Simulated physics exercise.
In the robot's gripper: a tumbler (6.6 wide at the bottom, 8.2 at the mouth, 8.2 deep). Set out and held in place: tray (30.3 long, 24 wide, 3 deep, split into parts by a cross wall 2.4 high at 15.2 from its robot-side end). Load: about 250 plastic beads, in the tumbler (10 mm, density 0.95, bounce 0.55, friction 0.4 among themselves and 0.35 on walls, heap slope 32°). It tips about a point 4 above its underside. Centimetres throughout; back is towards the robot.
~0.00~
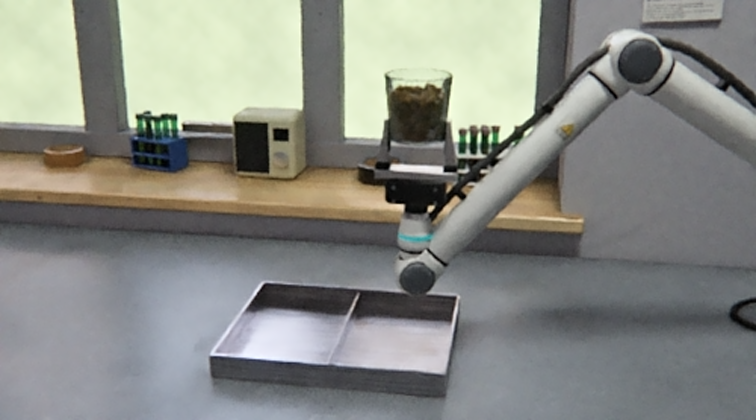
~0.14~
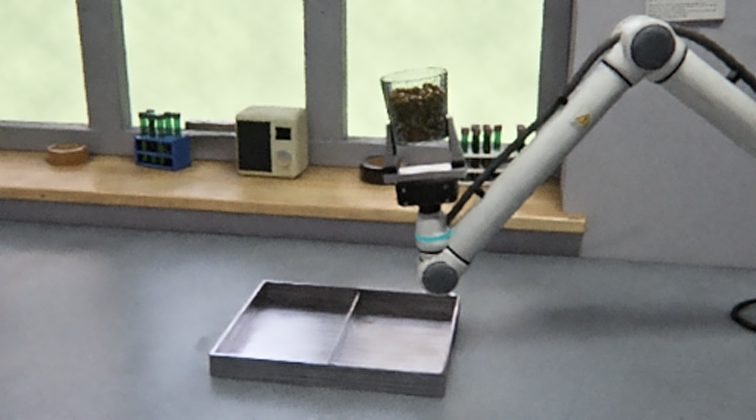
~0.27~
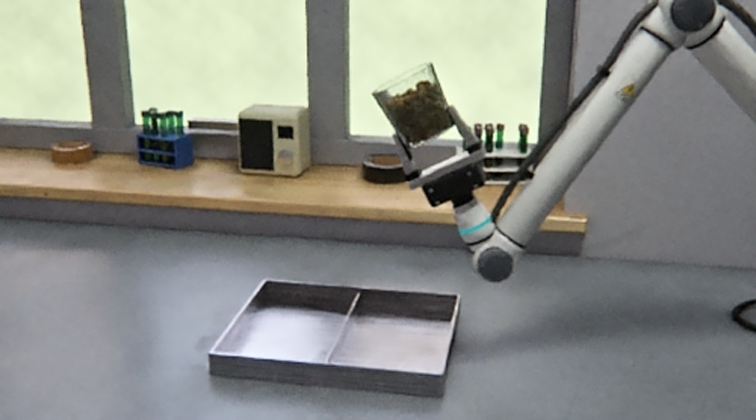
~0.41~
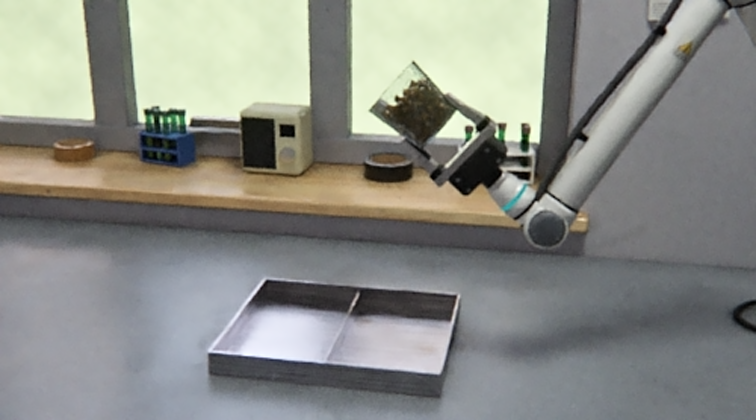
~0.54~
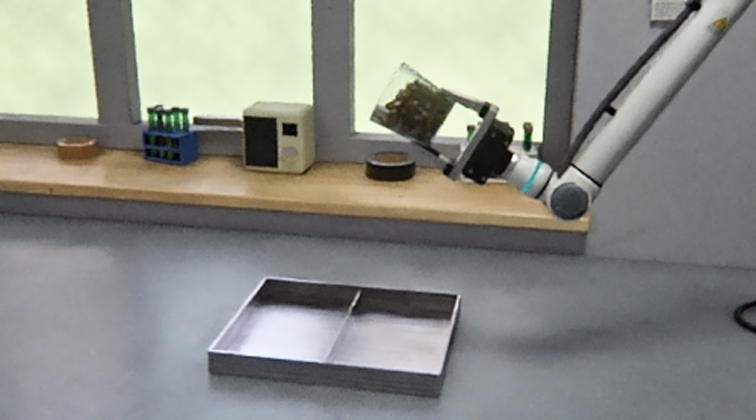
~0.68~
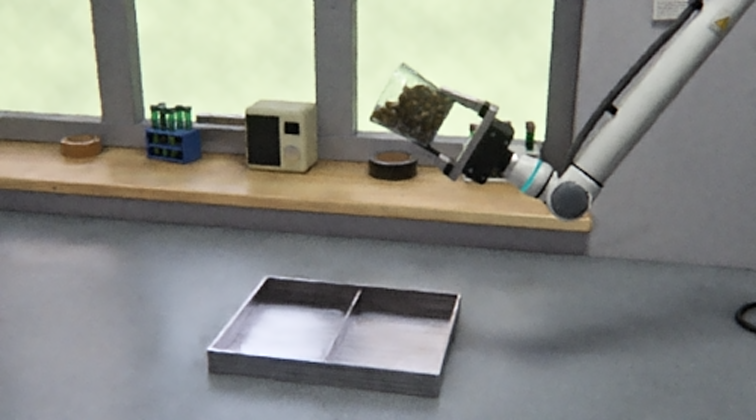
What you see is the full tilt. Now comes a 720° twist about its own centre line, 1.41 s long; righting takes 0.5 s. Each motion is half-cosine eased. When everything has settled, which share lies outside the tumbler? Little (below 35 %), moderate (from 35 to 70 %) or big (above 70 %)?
A little share, below 35 %, ends outside the tumbler.
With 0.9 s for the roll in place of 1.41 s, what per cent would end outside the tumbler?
In that case some 5 per cent.
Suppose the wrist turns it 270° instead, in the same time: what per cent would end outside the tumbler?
In that case some 5 per cent.
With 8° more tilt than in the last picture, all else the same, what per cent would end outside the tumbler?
Then about 35 per cent.
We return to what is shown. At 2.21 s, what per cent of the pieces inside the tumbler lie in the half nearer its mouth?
About 35 per cent.
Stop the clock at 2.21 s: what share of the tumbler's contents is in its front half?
About 60 per cent.
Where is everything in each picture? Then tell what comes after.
The first picture shows tumbler middle at (418, 108), upright; upper third of the load around (418, 99), from x 395 to 445, top at y 90; 246 in the tumbler.
The second picture shows tumbler middle at (418, 108), tipped 8°; upper third of the load around (419, 99), from x 390 to 440, top at y 90.
The third picture shows tumbler middle at (417, 108), tipped 28°; upper third of the load around (422, 99), from x 390 to 445, top at y 85.
The fourth picture shows tumbler middle at (416, 108), tipped 49°; upper third of the load around (421, 98), from x 390 to 450, top at y 80.
The fifth picture shows tumbler middle at (415, 108), tipped 61°; upper third of the load around (421, 98), from x 385 to 450, top at y 85.
The sixth picture shows tumbler middle at (415, 108), tipped 62°; upper third of the load around (420, 100), from x 380 to 450, top at y 90; 246 in the tumbler.
After 1.44 s, tipped 62°, highest piece 38 above the table; 236 in the tumbler, 1 in the robot-side part, 1 in the far-side part, 8 in flight or on a rim.
After 2.21 s, tipped 54°, highest piece 37 above the table; 222 in the tumbler, 13 in the far-side part, 5 in the robot-side part, 1 on the table or floor, 5 in flight or on a rim.
After 2.79 s, upright, highest piece 39 above the table; 222 in the tumbler, 18 in the far-side part, 4 in the robot-side part, 2 on the table or floor.
After 3.49 s, upright, highest piece 39 above the table; 222 in the tumbler, 18 in the far-side part, 4 in the robot-side part, 2 on the table or floor.
At rest, 222 in the tumbler, 18 in the far-side part, 4 in the robot-side part, 2 on the table or floor. That is 10 % outside the tumbler.
